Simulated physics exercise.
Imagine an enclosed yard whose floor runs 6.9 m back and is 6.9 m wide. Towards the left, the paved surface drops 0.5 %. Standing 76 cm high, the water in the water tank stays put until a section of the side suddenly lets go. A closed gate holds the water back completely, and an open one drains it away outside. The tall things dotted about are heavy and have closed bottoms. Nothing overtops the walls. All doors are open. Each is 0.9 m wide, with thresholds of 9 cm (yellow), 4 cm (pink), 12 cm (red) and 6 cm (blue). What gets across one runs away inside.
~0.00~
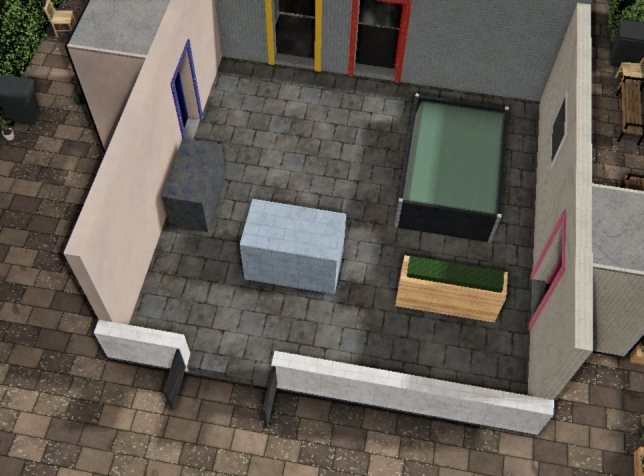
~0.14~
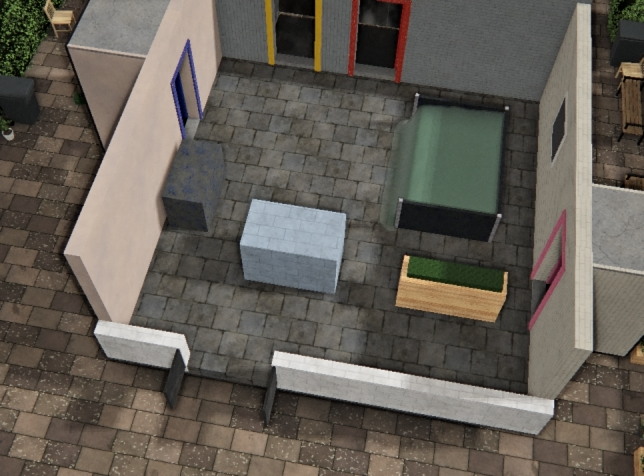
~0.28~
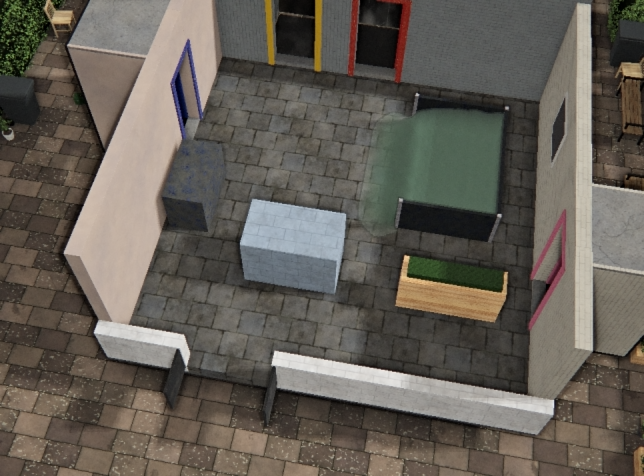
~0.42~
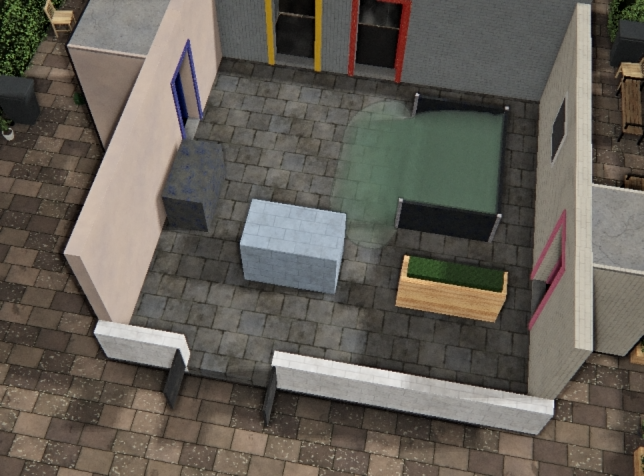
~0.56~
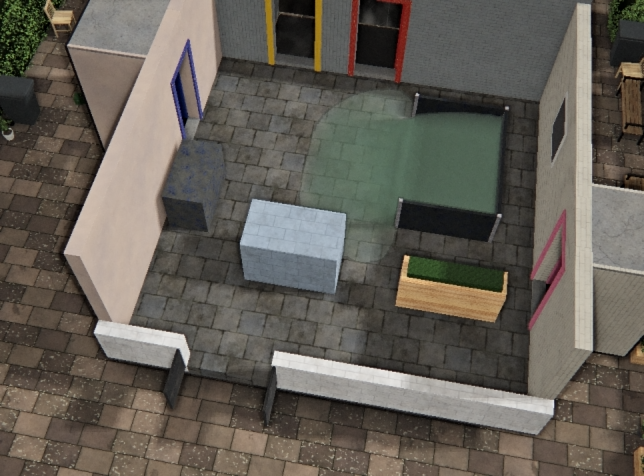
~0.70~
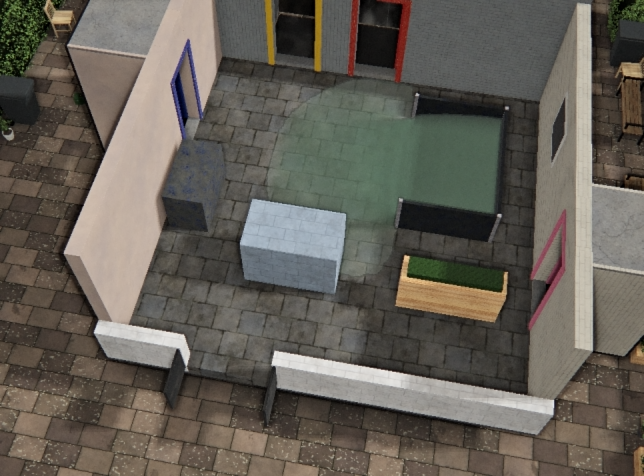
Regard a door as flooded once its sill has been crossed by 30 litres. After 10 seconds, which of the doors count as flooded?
Yellow door: Flooded; pink door: Not flooded; red door: Not flooded; blue door: Flooded.
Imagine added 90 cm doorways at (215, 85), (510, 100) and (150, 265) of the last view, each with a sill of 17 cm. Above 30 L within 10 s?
Note, doorways in listed order: Goes beyond, stays short, stays short.
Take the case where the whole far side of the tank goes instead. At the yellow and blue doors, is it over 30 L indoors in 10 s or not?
Outcome at yellow: Not exceeded; outcome at blue: Exceeded.
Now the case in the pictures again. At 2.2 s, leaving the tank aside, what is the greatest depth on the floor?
Roughly 46 cm.
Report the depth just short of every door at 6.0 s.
Measured in centimetres, the yellow door gives 11, the pink door 0, the red door 9 and the blue door 13.
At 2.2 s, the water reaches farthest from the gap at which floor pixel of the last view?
That's around (137, 304) in the last picture.
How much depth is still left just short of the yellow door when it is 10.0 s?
Depth: Approx. 6.0 cm.
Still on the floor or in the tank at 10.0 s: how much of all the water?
Some 70 per cent remains.
After 1.4 s water covers 45 % of the floor and is deepest (37 cm) near (215, 220); yellow door 10 cm at the sill, 0 L in, pink door not reached, red door 11 cm at the sill, 0 L in, blue door 13 cm at the sill, 31 L in.
After 2.2 s water covers 50 % of the floor and is deepest (46 cm) near (220, 64); yellow door 13 cm at the sill, 3 L in, pink door not reached, red door 7 cm at the sill, 0 L in, blue door 28 cm at the sill, 207 L in.
After 3.5 s water covers 60 % of the floor and is deepest (29 cm) near (241, 133); yellow door 18 cm at the sill, 18 L in, pink door not reached, red door 5 cm at the sill, 0 L in, blue door 25 cm at the sill, 459 L in.
After 6.0 s water covers 65 % of the floor and is deepest (15 cm) near (306, 243); yellow door 11 cm at the sill, 63 L in, pink door not reached, red door 9 cm at the sill, 0 L in, blue door 13 cm at the sill, 635 L in.
After 10.0 s water covers 95 % of the floor and is deepest (8 cm) near (524, 412); yellow door 6 cm at the sill, 67 L in, pink door 5 cm at the sill, 1 L in, red door 6 cm at the sill, 0 L in, blue door 7 cm at the sill, 668 L in.
